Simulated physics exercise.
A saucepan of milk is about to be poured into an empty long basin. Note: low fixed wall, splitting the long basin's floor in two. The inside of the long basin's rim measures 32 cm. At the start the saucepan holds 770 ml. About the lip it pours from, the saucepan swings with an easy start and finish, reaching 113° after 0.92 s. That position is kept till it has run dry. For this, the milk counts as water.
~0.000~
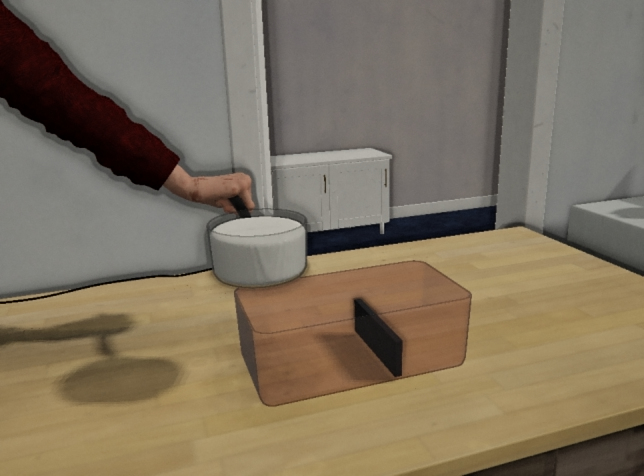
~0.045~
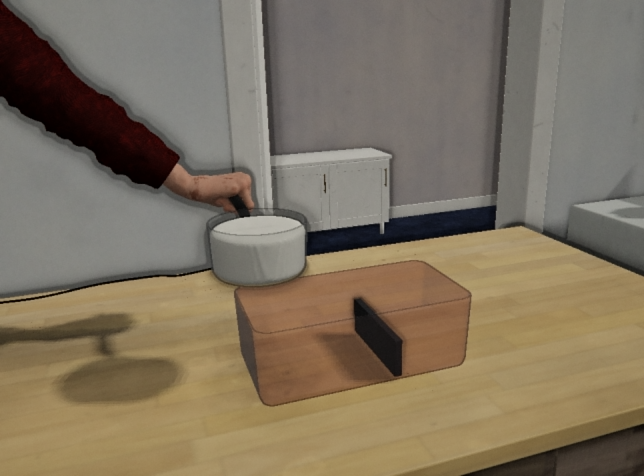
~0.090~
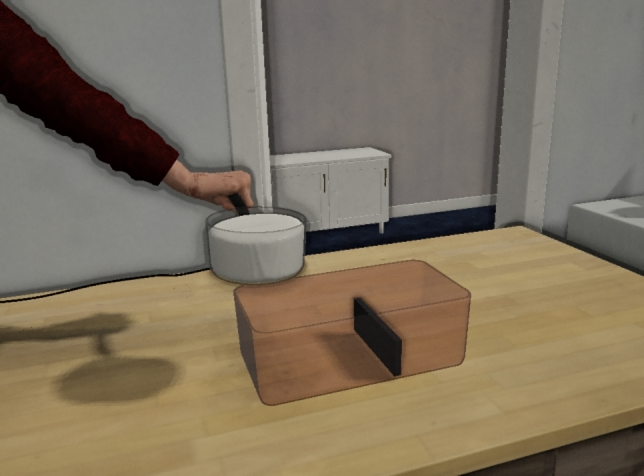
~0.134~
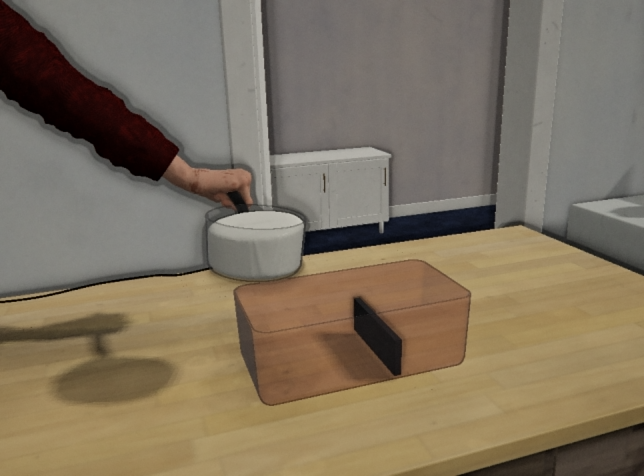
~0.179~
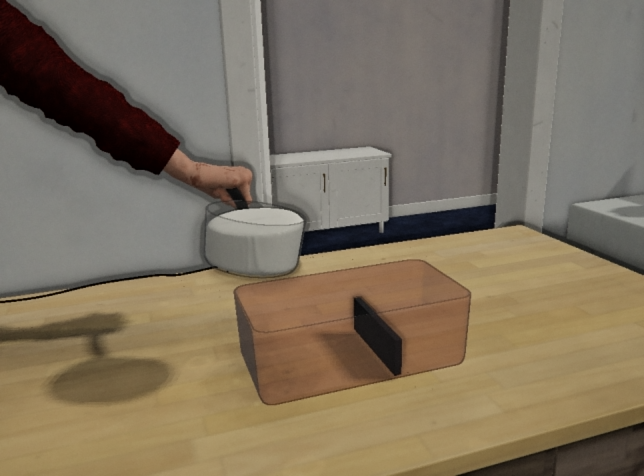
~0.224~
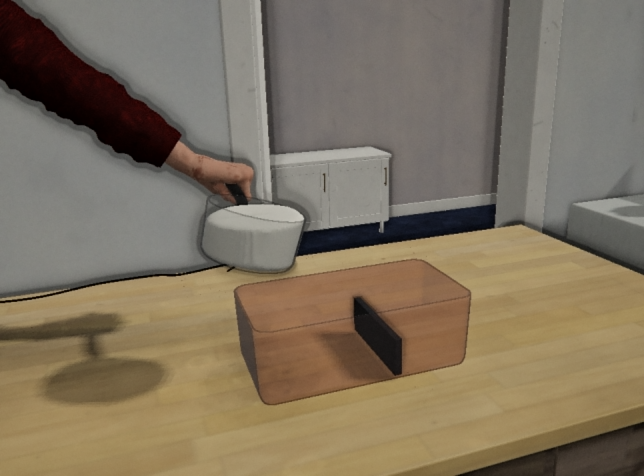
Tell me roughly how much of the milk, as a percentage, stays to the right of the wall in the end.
Around 53 per cent stays on the right.
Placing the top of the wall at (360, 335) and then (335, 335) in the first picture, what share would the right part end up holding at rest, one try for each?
First 80, then 90 per cent.
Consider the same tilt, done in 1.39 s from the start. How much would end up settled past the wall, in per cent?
Then about 40 per cent.
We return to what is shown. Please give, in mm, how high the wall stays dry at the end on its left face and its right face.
Some 48 mm on the left and 36 mm on the right.
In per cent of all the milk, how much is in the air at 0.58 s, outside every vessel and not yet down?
Share: Roughly 40 per cent.
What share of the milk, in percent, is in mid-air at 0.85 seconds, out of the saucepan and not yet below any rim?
Near 14 per cent, I'd say.
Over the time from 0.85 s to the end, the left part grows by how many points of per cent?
That amounts to roughly 20 per cent of the whole.
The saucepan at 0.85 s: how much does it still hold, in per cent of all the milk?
Around 5 in a hundred.
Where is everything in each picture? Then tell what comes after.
Tilt 0°; pouring edge (304, 218); surface from (210, 235) to (301, 224); the long basin's rim runs from (243, 311) to (446, 278); the wall's top is at (377, 319), in the first picture.
Tilt 1°; pouring edge (304, 217); surface from (209, 234) to (301, 222), in the second picture.
Tilt 3°; pouring edge (303, 217); surface from (209, 233) to (300, 220), in the third picture.
Tilt 6°; pouring edge (303, 217); surface from (208, 230) to (300, 218), in the fourth picture.
Tilt 10°; pouring edge (303, 217); surface from (207, 226) to (300, 214), in the fifth picture.
Tilt 16°; pouring edge (303, 217); surface from (206, 221) to (301, 211), in the sixth picture.
Then, 0.58 s in, the tilt is 80° and 51 per cent is still to pour, 9 is left of the wall and 0 right of it.
Then, 0.85 s in, the tilt is 111° and 5 per cent is still to pour, 25 is left of the wall and 55 right of it.
Then, 1.12 s in, the tilt is 113° and 0 per cent is still to pour, 44 is left of the wall and 53 right of it.
Then, 1.42 s in, the tilt is 113° and 0 per cent is still to pour, 44 is left of the wall and 53 right of it.
Finally, 44 per cent lies left of the wall, 53 right of it and 3 outside.
